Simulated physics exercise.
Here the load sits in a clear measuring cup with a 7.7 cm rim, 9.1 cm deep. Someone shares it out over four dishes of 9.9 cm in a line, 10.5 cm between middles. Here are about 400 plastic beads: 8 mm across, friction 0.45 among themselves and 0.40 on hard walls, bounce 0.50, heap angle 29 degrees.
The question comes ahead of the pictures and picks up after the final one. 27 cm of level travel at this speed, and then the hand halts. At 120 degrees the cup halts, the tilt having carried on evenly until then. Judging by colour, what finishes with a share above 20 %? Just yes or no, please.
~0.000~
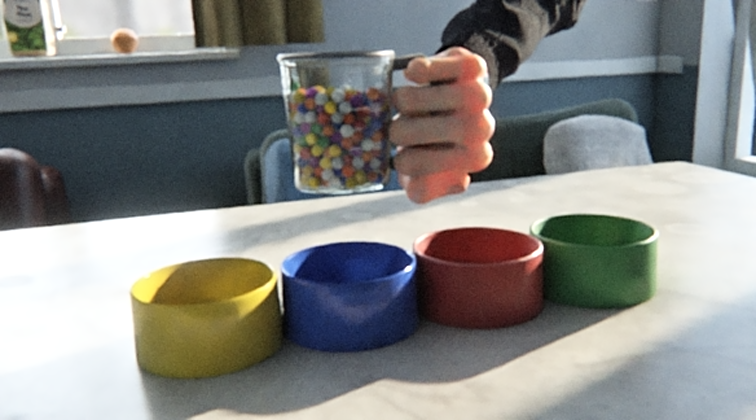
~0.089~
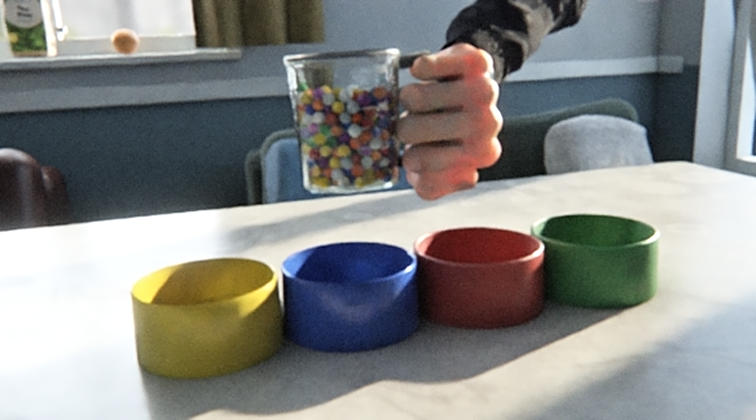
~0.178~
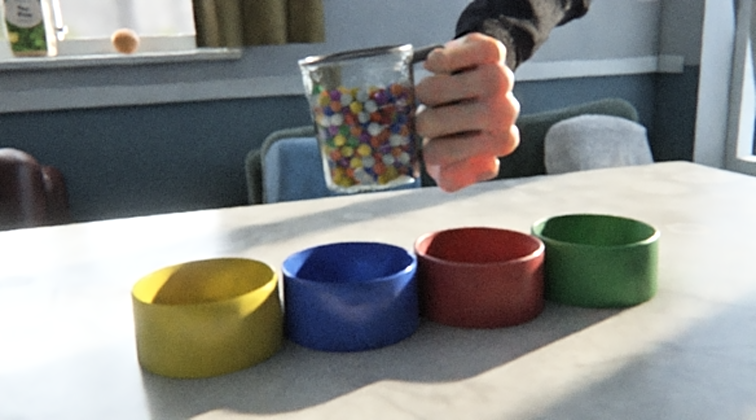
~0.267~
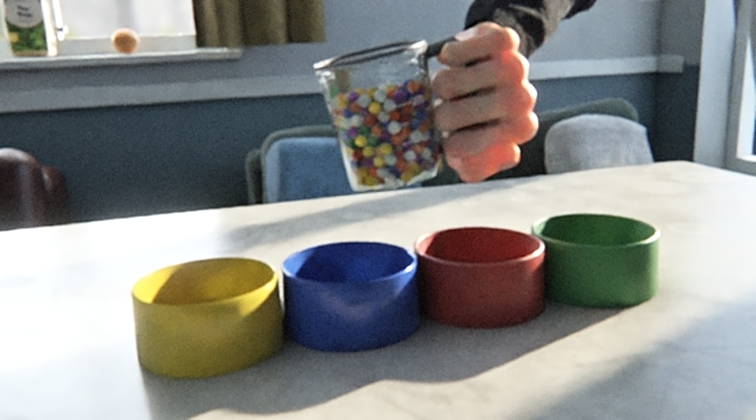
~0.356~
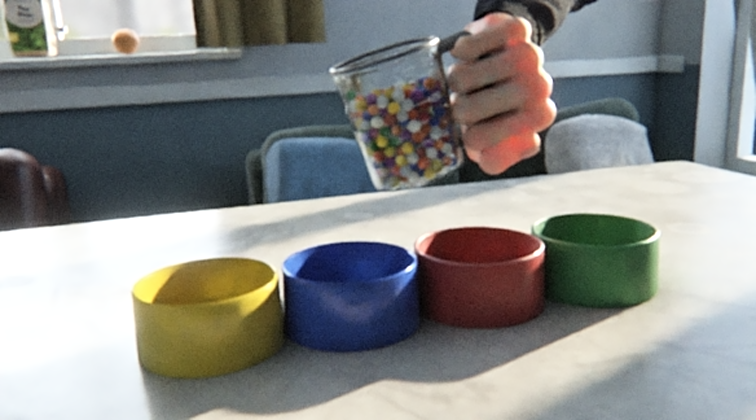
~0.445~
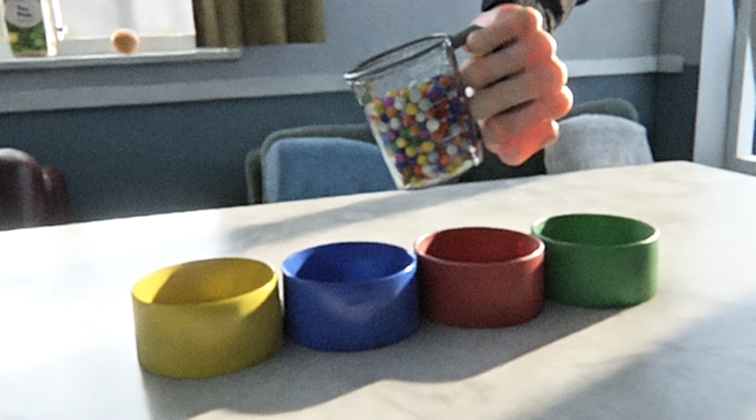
In short: Red no, blue no, green yes, yellow no, counter no.
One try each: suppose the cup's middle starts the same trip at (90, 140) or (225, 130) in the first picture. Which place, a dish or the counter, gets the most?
The winner: Blue; red.
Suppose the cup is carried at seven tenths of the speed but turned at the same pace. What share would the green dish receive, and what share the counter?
Green: 70; counter: 10.
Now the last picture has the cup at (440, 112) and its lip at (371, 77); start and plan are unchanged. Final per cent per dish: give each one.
Red: 0 / blue: 0 / green: 100 / yellow: 0.
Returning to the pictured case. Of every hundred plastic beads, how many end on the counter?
I'd reckon around 0 per cent.
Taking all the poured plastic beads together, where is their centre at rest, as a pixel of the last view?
(588, 257).
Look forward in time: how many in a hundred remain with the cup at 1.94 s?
Near 90 per cent of the load.
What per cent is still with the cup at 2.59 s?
Some 0 %.
After 1.34 s, tilt 66 degrees; cup holds 100 %.
After 1.94 s, tilt 97 degrees; cup holds 90 %, green 10 %.
After 2.59 s, tilt 120 degrees; cup holds 0 %, green 100 %.
At rest (3.1 s), red 0 %, blue 0 %, green 100 %, yellow 0 %, counter 0 %.
